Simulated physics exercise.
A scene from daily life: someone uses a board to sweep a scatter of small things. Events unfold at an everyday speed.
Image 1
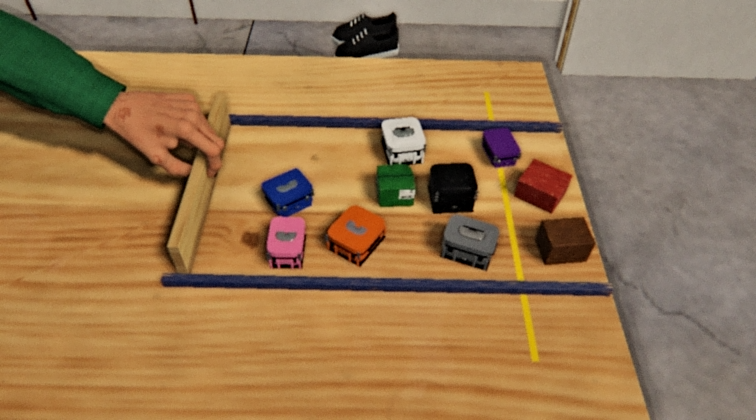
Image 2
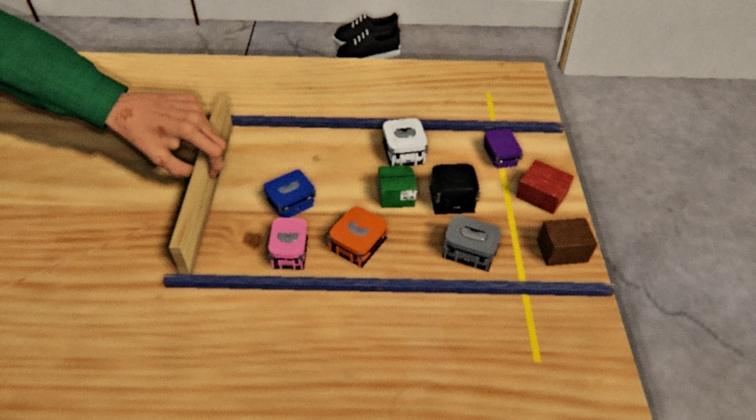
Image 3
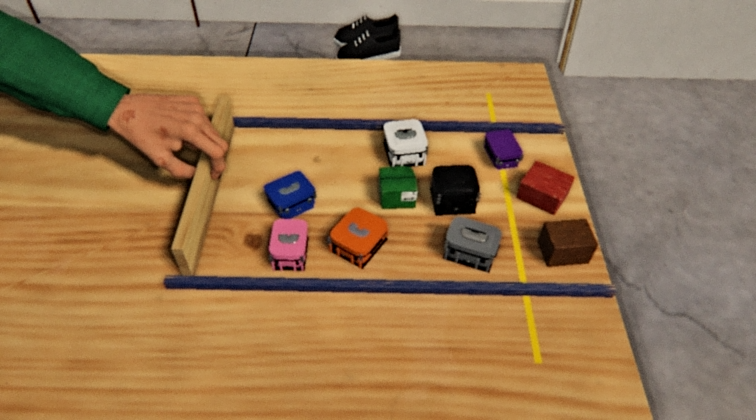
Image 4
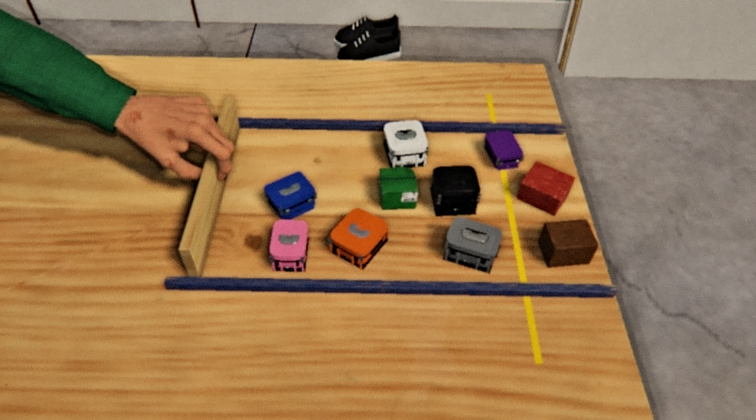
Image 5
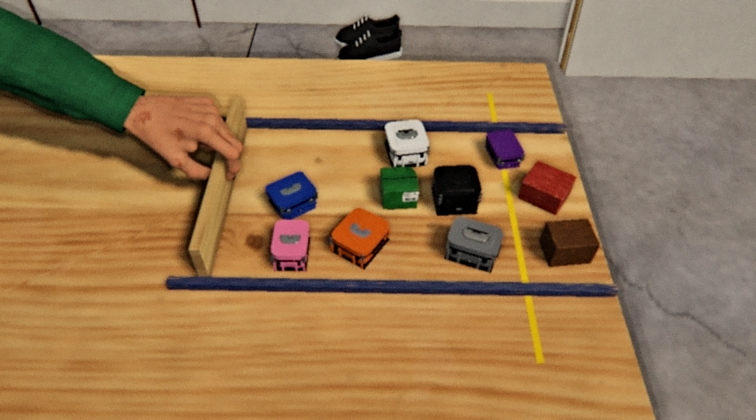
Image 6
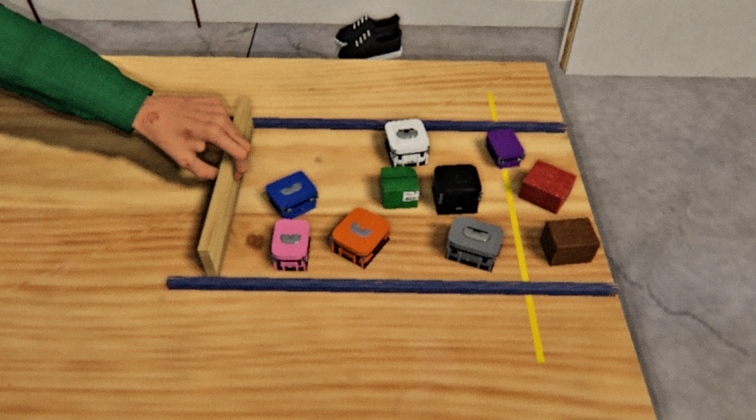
Hand in a green sleeve sliding a wooden board slightly right across a table toward scattered small coloured cases and blocks, which stay nearly still.
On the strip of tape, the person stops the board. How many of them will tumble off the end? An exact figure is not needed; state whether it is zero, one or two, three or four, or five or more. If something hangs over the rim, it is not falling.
The edge claims three or four.
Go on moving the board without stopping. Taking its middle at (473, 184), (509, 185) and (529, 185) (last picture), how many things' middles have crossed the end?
2; 4; 4.
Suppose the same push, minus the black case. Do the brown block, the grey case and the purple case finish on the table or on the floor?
Brown block - gone, grey case - gone, purple case - safe.
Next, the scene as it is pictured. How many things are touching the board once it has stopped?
3 in contact.
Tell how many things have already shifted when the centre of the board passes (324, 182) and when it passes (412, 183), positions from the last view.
Respectively 3 and 8.
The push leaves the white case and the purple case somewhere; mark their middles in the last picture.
In the last picture the white case sits at (522, 147) while the purple case sits at (553, 151).
A little later, none off yet; brown block at rest near (569, 242); red block at rest near (547, 187); purple case at rest near (504, 150).
Next, none off yet; brown block moving near (574, 243); red block shifted a little near (569, 185); purple case at rest near (504, 150).
When it is over, the number that fall off is three or four; down, black case, grey case, red block and brown block.
